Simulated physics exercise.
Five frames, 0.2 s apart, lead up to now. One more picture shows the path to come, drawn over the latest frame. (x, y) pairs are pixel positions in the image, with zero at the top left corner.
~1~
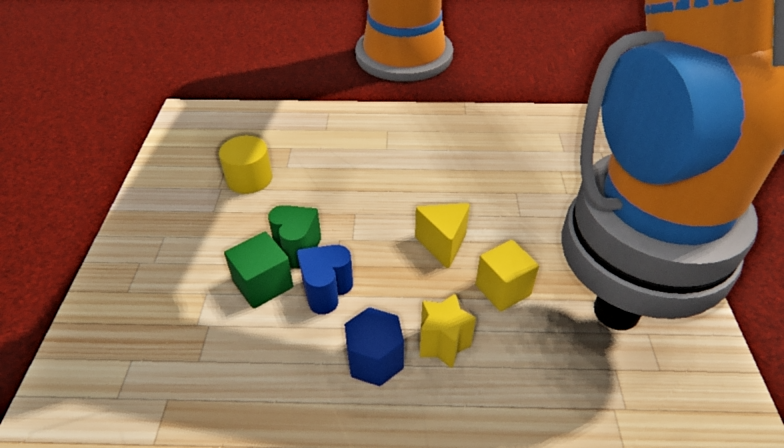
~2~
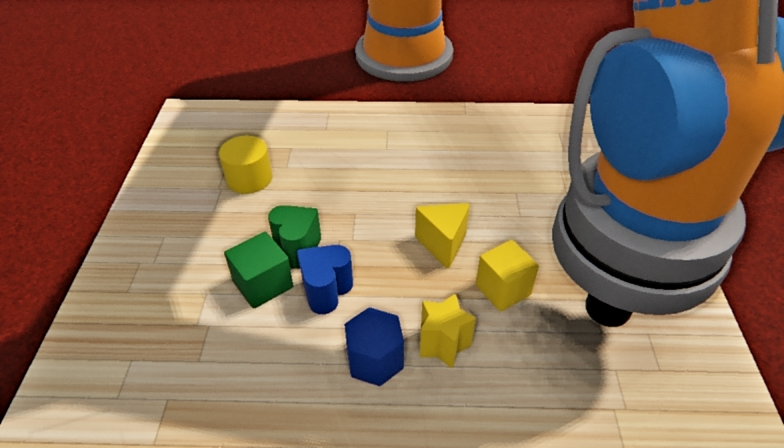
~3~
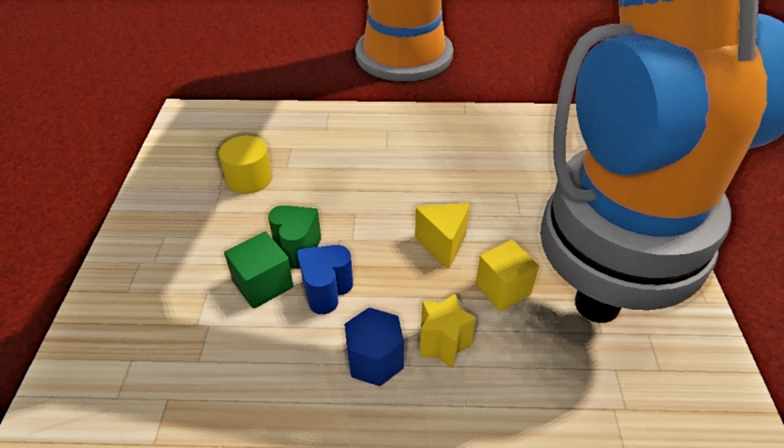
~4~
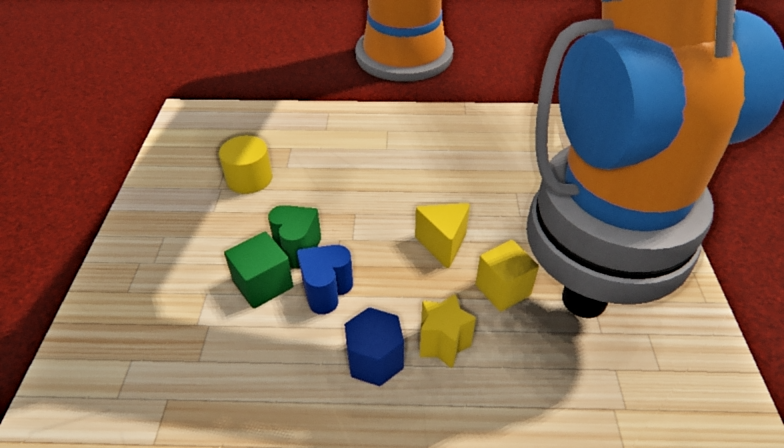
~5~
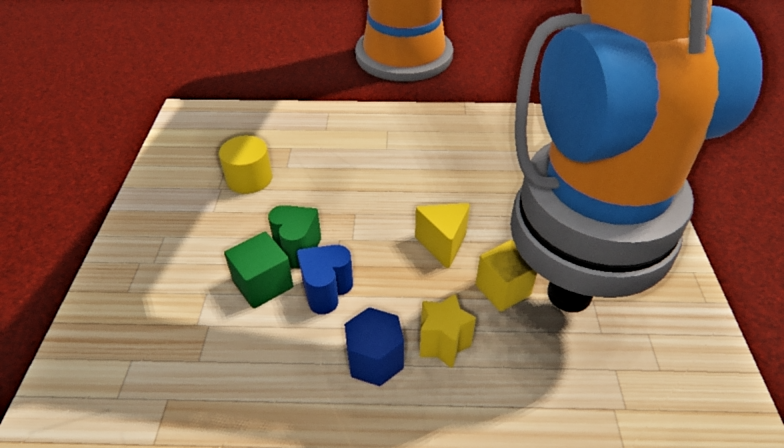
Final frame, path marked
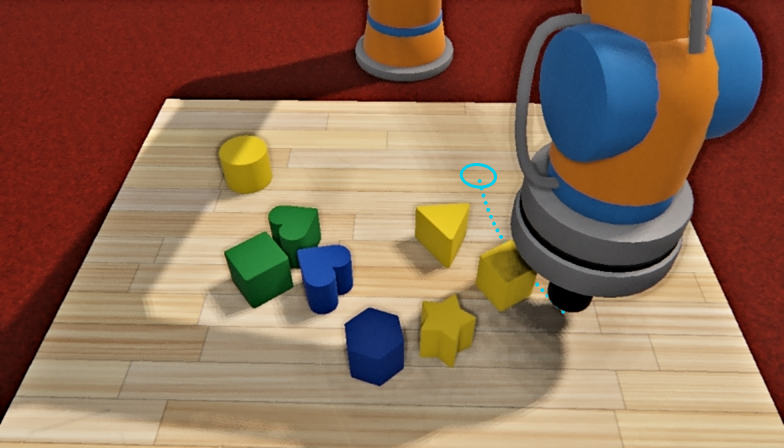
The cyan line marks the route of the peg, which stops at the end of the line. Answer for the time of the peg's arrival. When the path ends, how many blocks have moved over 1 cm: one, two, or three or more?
I'd say just one block gets shifted by more than about 1 cm.
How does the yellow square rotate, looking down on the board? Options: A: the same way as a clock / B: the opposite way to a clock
I choose B.
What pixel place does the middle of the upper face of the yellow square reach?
My prediction: (486, 244).
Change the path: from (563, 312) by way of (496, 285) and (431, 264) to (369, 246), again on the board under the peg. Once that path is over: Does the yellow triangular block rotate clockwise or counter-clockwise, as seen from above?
It goes clockwise.
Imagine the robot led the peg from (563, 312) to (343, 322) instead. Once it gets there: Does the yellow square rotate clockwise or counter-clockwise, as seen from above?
From above, it turns clockwise.
Drawn move, from (563, 312) by way of (519, 263) and (491, 217) to (478, 176).
What follows on the original path. One third of the way, peg (522, 248); yellow square (487, 246), turned 65° anticlockwise.
Two thirds of the way, peg (493, 201); yellow square (486, 244), turned 75° anticlockwise.
At the end, peg (480, 160); yellow triangular block still; yellow square (486, 244), turned 75° anticlockwise.
